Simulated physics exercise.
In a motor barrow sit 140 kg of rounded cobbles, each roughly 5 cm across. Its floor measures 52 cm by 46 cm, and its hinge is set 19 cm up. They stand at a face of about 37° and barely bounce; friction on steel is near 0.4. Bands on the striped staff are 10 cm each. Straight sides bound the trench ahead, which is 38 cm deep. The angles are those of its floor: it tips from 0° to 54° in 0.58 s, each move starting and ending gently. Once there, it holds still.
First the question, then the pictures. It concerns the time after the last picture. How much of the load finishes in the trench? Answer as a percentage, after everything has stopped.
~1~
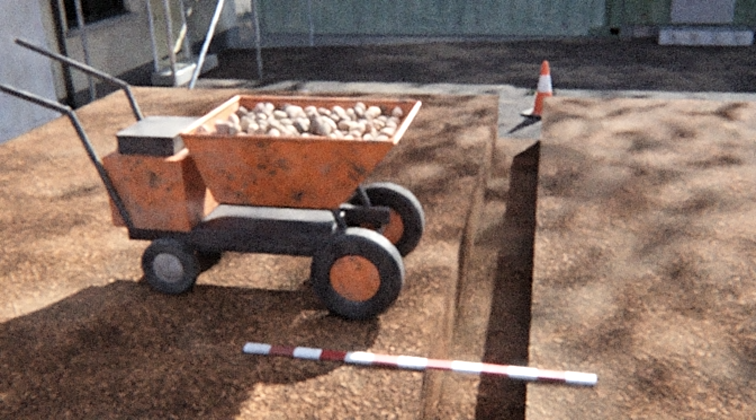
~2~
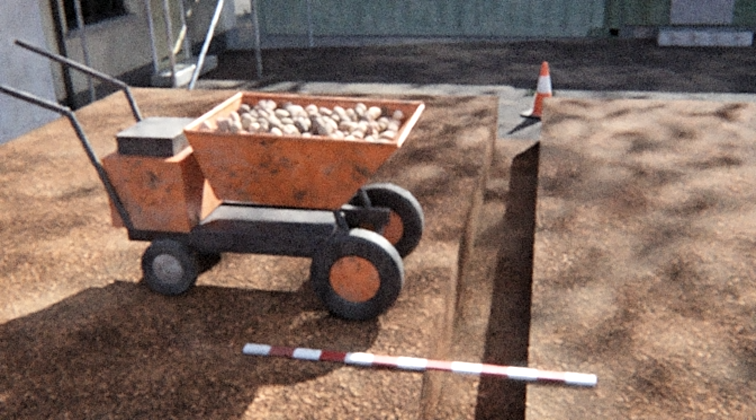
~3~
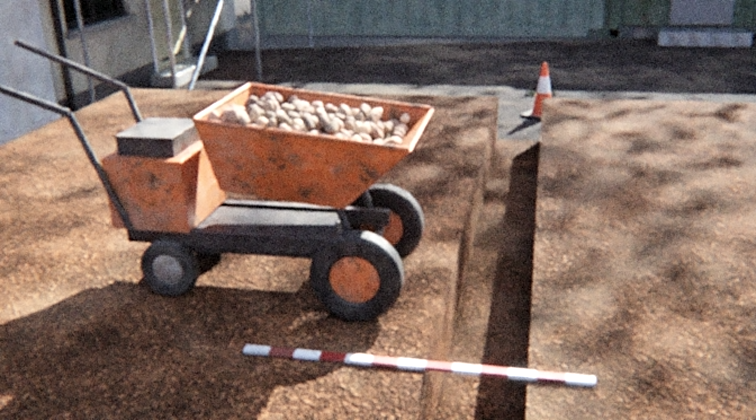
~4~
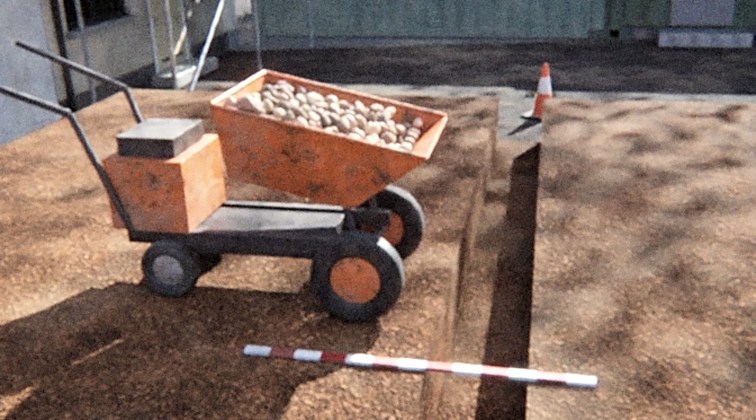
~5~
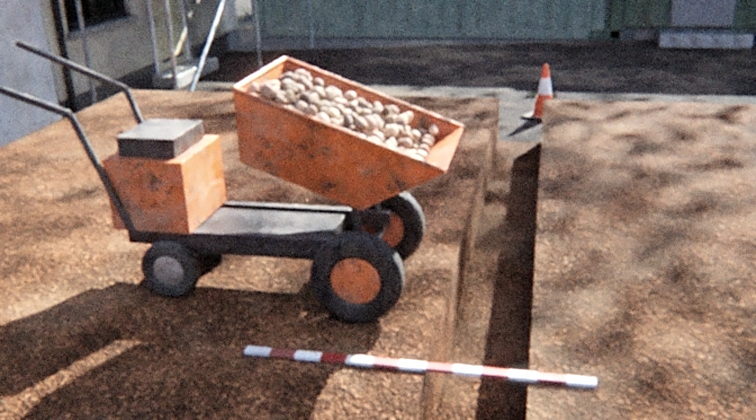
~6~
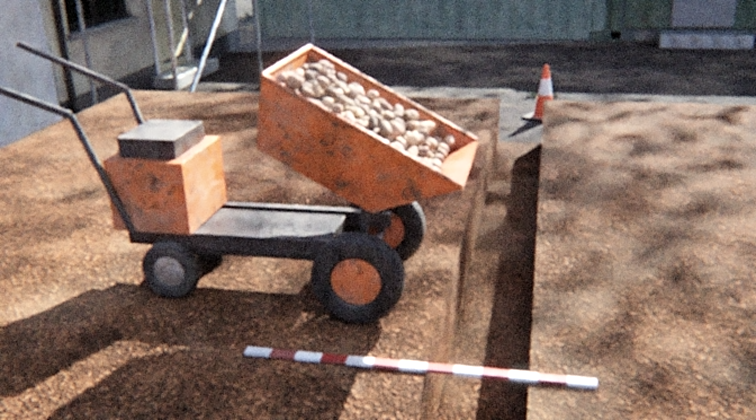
Some 14 per cent of it.
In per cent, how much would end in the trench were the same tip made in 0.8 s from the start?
Roughly 20 per cent.
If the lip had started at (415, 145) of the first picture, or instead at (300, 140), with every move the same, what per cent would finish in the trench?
First place roughly 5%, second roughly 55%.
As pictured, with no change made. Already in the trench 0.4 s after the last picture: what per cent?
Roughly 5 percent of the load.
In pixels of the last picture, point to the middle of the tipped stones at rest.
Somewhere near pixel (596, 303).
Then, 0.1 s after the last picture the floor is at 45°, 100 % in the skip; the foremost stones are at (469, 185).
Then, 0.4 s after the last picture the floor is at 54°, 89 % in the skip, 7 % in the trench, 5 % past the trench; the foremost stones are at (570, 261).
Then, 0.7 s after the last picture the floor is at 54°, 50 % in the skip, 5 % in the trench, 45 % past the trench; the foremost stones are at (723, 314).
Then, 2.7 s after the last picture the floor is at 54°, 35 % in the skip, 14 % in the trench, 51 % past the trench; the foremost stones are past the picture's edge.
